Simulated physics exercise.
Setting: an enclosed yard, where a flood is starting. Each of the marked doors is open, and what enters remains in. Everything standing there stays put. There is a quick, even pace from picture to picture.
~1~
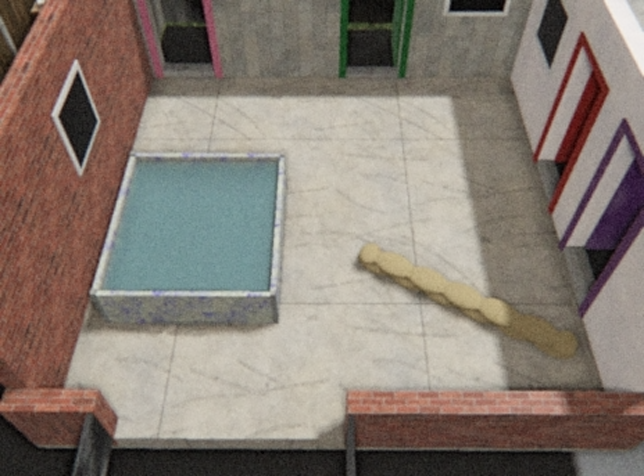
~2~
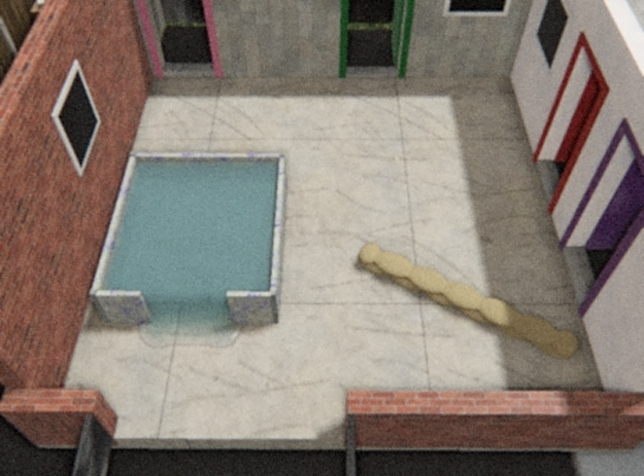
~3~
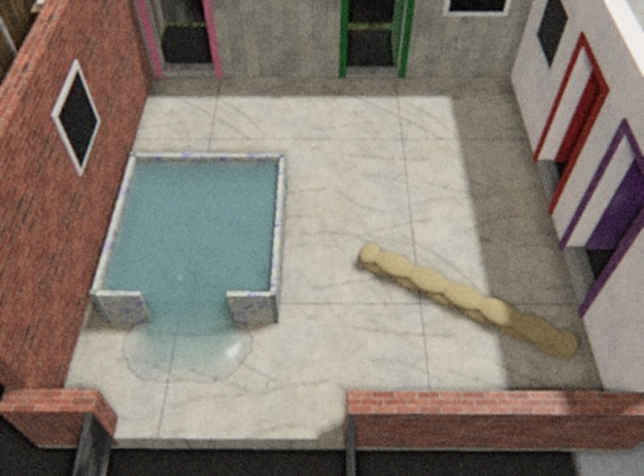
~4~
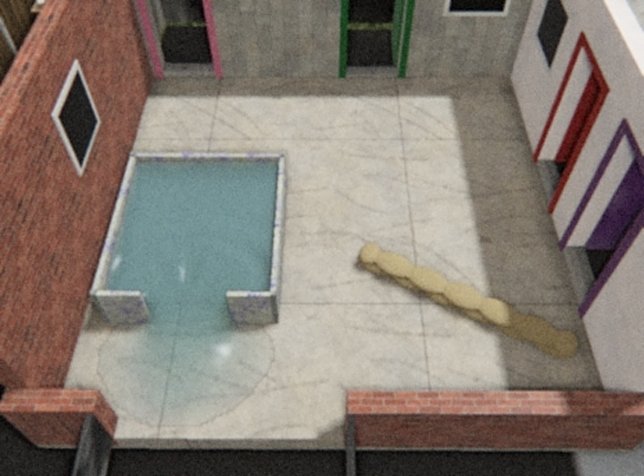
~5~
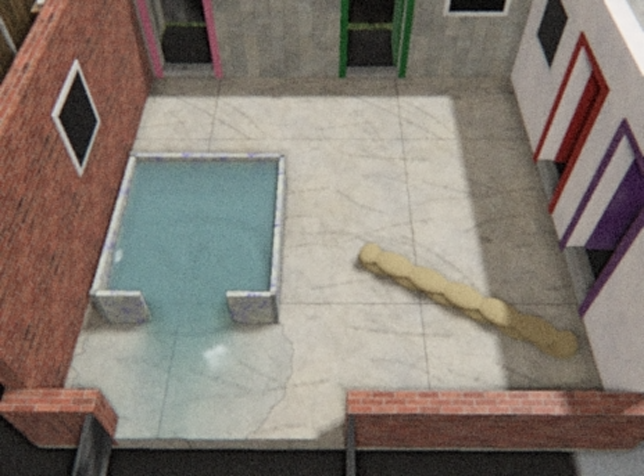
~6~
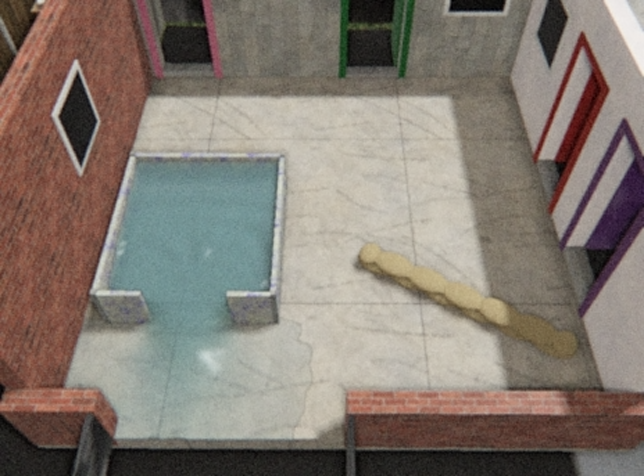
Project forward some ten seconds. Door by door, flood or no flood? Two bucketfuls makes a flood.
The red door sees no more than two buckets come in. The green door sees no more than two buckets come in. The purple door sees no more than two buckets come in. The pink door sees no more than two buckets come in.
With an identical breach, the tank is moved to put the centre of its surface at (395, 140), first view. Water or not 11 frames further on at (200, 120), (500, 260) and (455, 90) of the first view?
One after the other: Untouched, reached, untouched.
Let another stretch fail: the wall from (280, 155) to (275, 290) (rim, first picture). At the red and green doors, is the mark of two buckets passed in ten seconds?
Red exceeds the limit, green exceeds the limit.
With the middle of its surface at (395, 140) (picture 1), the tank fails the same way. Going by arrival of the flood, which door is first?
That would be the door marked purple.
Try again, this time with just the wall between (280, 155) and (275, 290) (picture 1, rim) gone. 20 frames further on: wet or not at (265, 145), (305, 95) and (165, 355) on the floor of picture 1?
In the order you gave them, I get still bare, still bare, still bare.
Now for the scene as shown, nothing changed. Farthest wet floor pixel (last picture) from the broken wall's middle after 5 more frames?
Near (350, 417).
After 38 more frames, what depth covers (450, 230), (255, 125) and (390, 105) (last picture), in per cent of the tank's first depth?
Respectively near 0, 0 and 0 per cent.
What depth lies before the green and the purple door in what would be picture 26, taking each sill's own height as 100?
Approx. 0 % then 0 %.
A moment on, water covers 10 % of the floor; the red door not reached, the green door not reached, the purple door not reached, the pink door not reached.
Next, water covers 10 % of the floor; the red door not reached, the green door not reached, the purple door not reached, the pink door not reached.
Then, water covers 15 % of the floor; the red door not reached, the green door not reached, the purple door not reached, the pink door not reached.
Later, water covers 20 % of the floor; the red door not reached, the green door not reached, the purple door not reached, the pink door wet at the sill, nothing in.
In the end, water covers 25 % of the floor; the red door not reached, the green door wet at the sill, nothing in, the purple door not reached, the pink door wet at the sill, nothing in.
